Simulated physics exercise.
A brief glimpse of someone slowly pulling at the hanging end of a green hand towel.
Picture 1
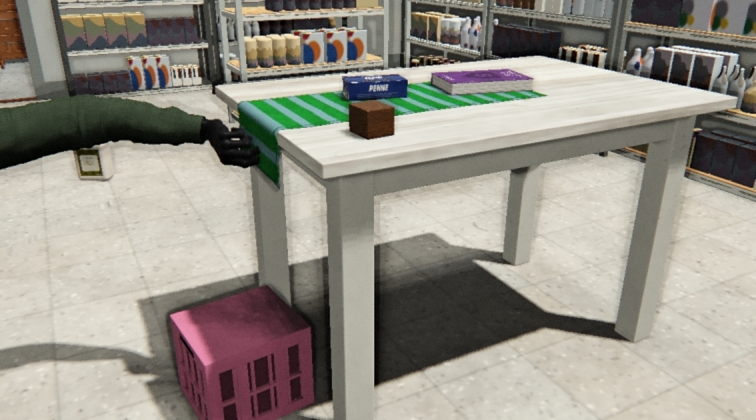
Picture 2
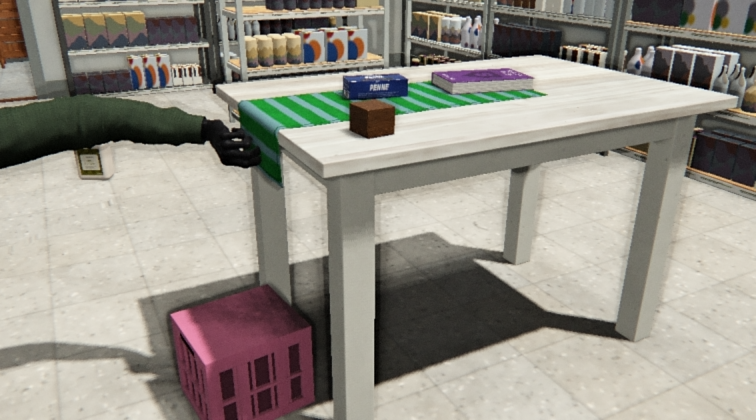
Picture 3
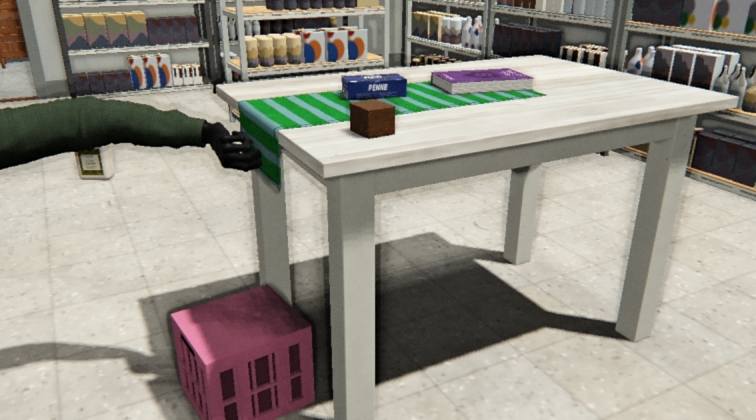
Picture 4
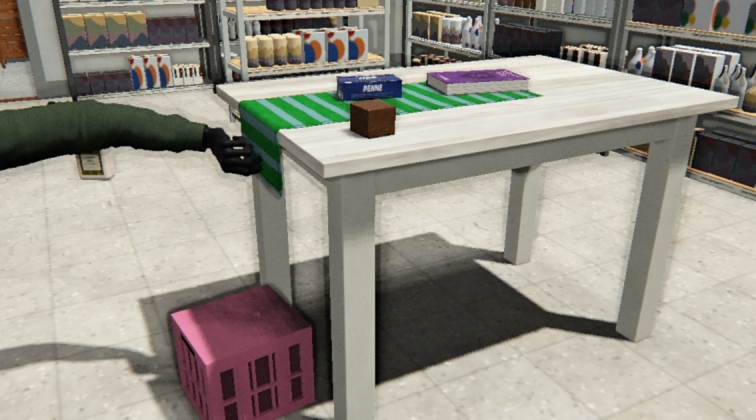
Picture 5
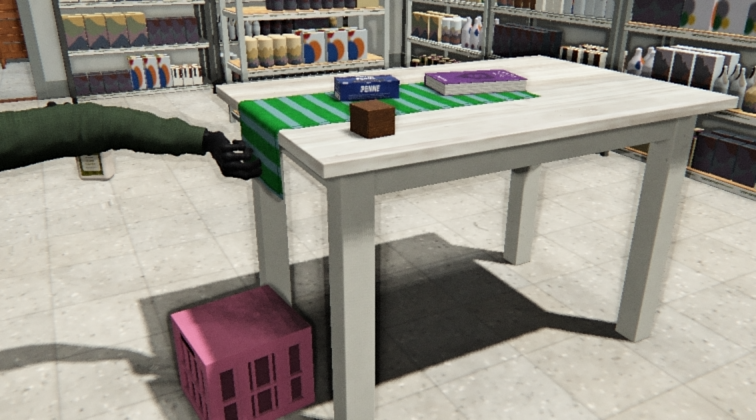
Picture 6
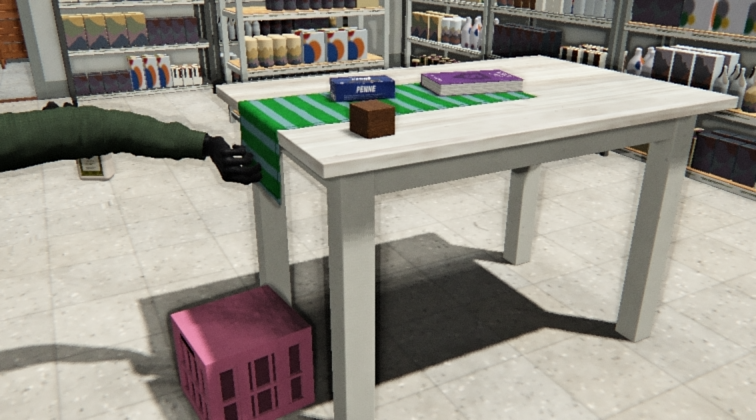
At first, a dark-gloved hand grips the hanging end of a green striped cloth on a white table, with a blue packet and a purple book resting on it. The hand slowly pulls the cloth slightly downward, and the packet and book shift a little left with it, while the brown block beside it stays still.
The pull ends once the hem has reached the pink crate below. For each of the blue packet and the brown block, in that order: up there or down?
Result: Blue packet drops down, brown block remains up.
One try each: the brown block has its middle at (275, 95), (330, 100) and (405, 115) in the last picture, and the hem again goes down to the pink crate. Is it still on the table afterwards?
At the first place it ends up off, at the second it ends up off, and at the third it does not leave.
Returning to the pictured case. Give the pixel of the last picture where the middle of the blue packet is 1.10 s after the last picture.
By that time: (303, 94).
Then, 1.10 s on from there, hem going down; packet carried along near (303, 94); block in place.
Then, 2.10 s on from there, hem going down; packet over the edge; block in place.
In the end, hem on the crate; packet down below near (215, 280); block in place. The blue packet falls off and the brown block remains up there.
